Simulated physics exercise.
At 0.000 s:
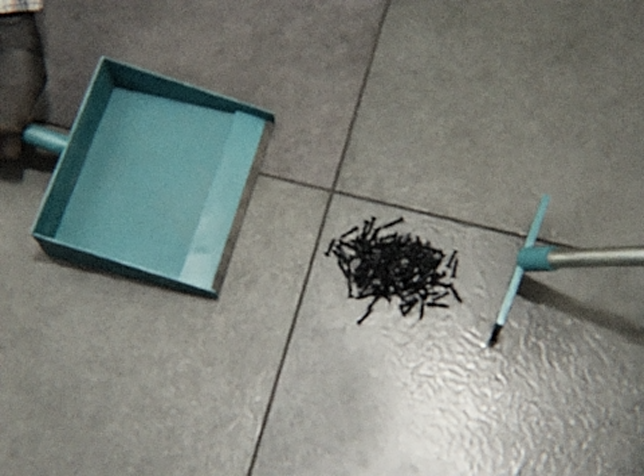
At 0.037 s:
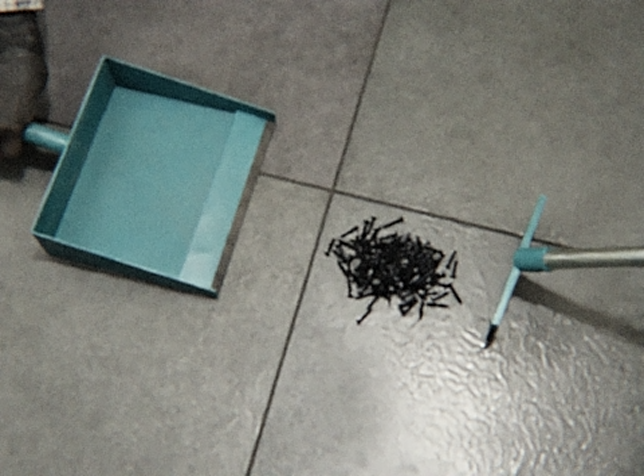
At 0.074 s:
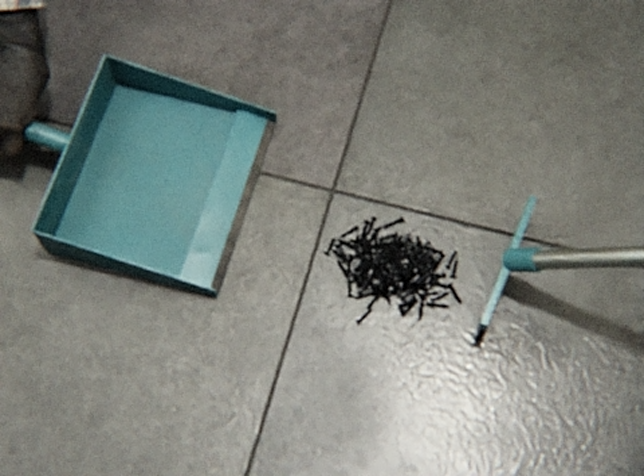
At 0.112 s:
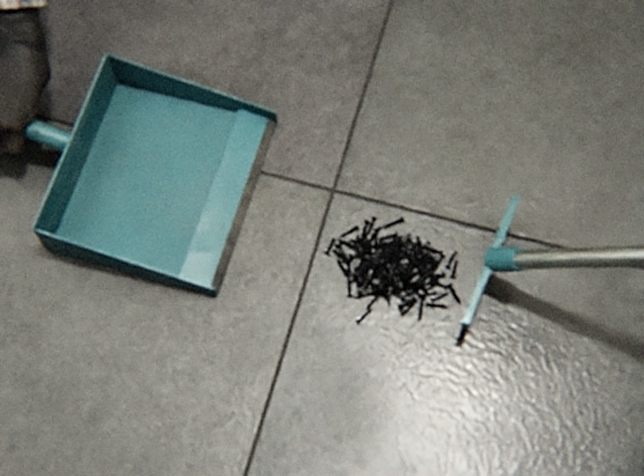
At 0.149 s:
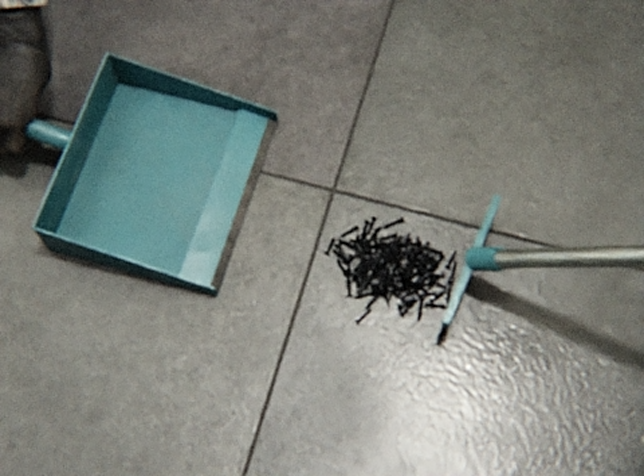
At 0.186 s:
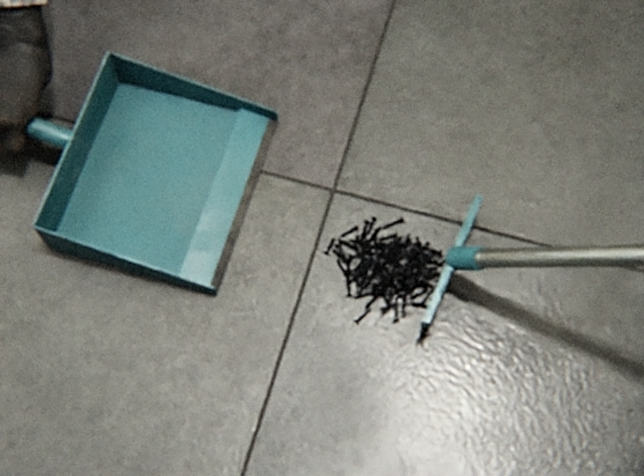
On a grey tiled floor, a teal blade slides left and nudges a pile of black screws.
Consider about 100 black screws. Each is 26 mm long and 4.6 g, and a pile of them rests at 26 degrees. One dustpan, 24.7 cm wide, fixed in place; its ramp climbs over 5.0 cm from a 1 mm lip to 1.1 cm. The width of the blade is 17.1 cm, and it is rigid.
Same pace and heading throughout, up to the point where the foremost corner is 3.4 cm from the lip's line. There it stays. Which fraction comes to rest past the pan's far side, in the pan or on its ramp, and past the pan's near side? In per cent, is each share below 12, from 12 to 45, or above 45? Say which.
At the end, past the pan's far side: You'll see just a dash of it there; in the pan or on its ramp: You'll see a middling helping of it there; past the pan's near side: You'll see just a dash of it there.
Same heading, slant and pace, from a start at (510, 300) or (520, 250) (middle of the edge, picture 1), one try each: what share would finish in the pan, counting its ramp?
Some 10 and 15 per cent.
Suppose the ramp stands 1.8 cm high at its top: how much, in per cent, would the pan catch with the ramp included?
I'd expect close to 15 per cent.
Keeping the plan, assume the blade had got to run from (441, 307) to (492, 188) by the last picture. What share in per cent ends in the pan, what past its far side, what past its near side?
Pan 20 % / far 0 % / near 0 %.
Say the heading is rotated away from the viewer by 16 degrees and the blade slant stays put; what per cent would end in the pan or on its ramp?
Around 25 %.
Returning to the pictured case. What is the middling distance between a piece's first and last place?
About 18 cm.
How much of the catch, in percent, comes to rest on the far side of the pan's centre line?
Roughly 10 in a hundred.
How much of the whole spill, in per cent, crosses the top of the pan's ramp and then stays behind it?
Some 0 per cent.
After 0.38 s, middle of the blade 15 cm from the lip; 0 % over the lip, far side 0 %, near side 0 %.
After 0.51 s, middle of the blade 8 cm from the lip; 0 % over the lip, far side 0 %, near side 5 %.
After 0.77 s, middle of the blade 5 cm from the lip; 15 % over the lip, far side 0 %, near side 5 %.
At rest (1.5 s), far side 0 %, pan 15 %, near side 5 %, in front of the lip or behind the blade 80 %.
